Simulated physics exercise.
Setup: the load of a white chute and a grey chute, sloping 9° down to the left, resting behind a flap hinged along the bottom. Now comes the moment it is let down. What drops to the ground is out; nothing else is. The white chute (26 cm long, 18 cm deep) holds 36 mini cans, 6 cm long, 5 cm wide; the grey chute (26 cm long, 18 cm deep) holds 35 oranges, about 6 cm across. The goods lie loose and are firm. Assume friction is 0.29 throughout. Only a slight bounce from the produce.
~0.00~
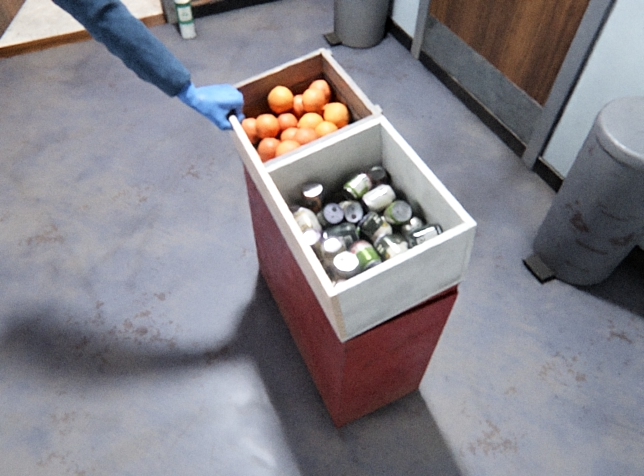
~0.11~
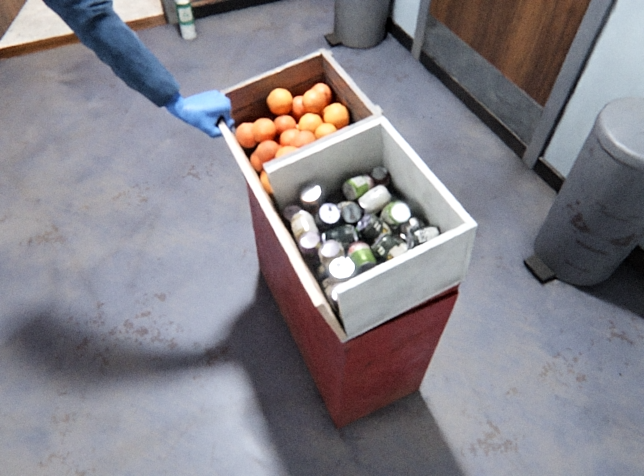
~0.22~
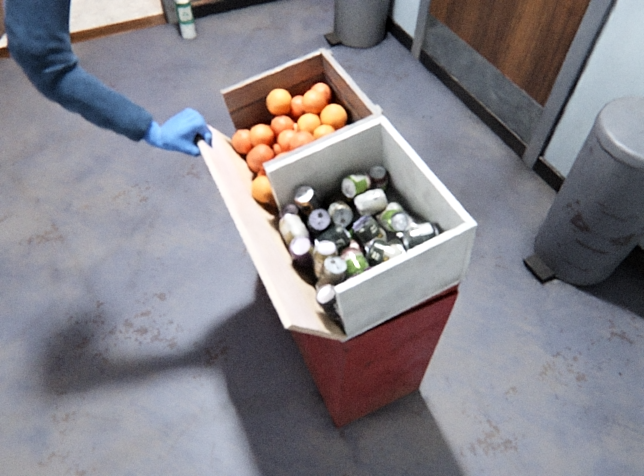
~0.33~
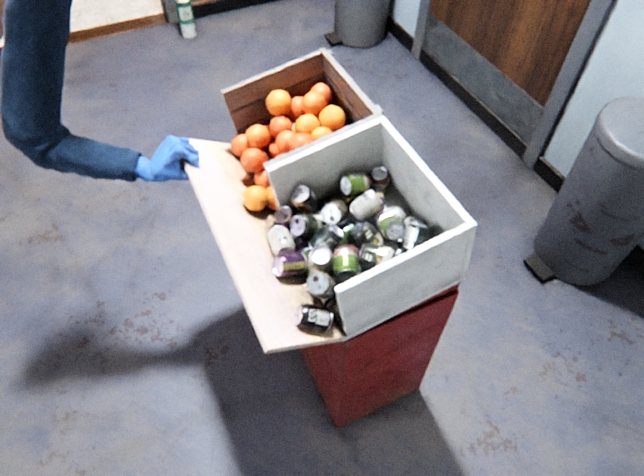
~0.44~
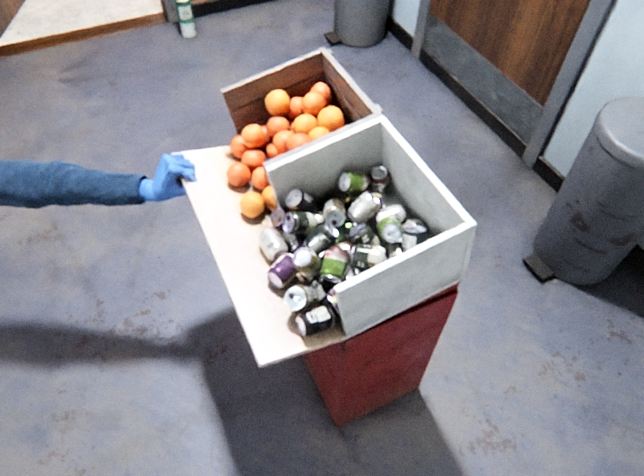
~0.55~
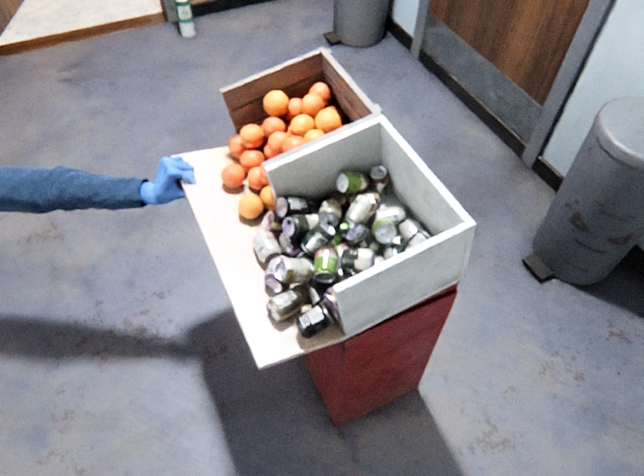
The clip shows a blue-gloved hand lowering a shared flap on the left side of two adjoining chutes atop a red stand, as oranges in one and small cans in the other shift leftward and spread onto the lowered flap.
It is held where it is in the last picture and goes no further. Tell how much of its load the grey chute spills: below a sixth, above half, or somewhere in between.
Most likely, less than one sixth of it drops to the ground.
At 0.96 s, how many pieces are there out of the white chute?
White chute: About 0.
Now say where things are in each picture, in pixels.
In the first picture (places track the rim corner closest to us here), grey chute (263, 166); white chute (335, 291); flap down by 0°; none in free fall.
Grey chute (264, 166); flap down by 9°, in the second picture.
Grey chute (264, 166); flap down by 30°, in the third picture.
Grey chute (264, 166); flap down by 53°, in the fourth picture.
Grey chute (264, 165); flap down by 69°, in the fifth picture.
Grey chute (263, 165); white chute (335, 290); flap down by 72°; none in free fall, in the sixth picture.
After 0.96 s, the white chute has all 36 and the grey chute has all 35.
After 1.47 s, the white chute is down by 1 of 36 and the grey chute has all 35.
After 2.18 s, the white chute is down by 2 of 36 and the grey chute has all 35.
When it is over (at 3.10 s), the white chute is down by 3 of 36 and the grey chute has all 35. Asked share, 0 of 35, 0 per cent.
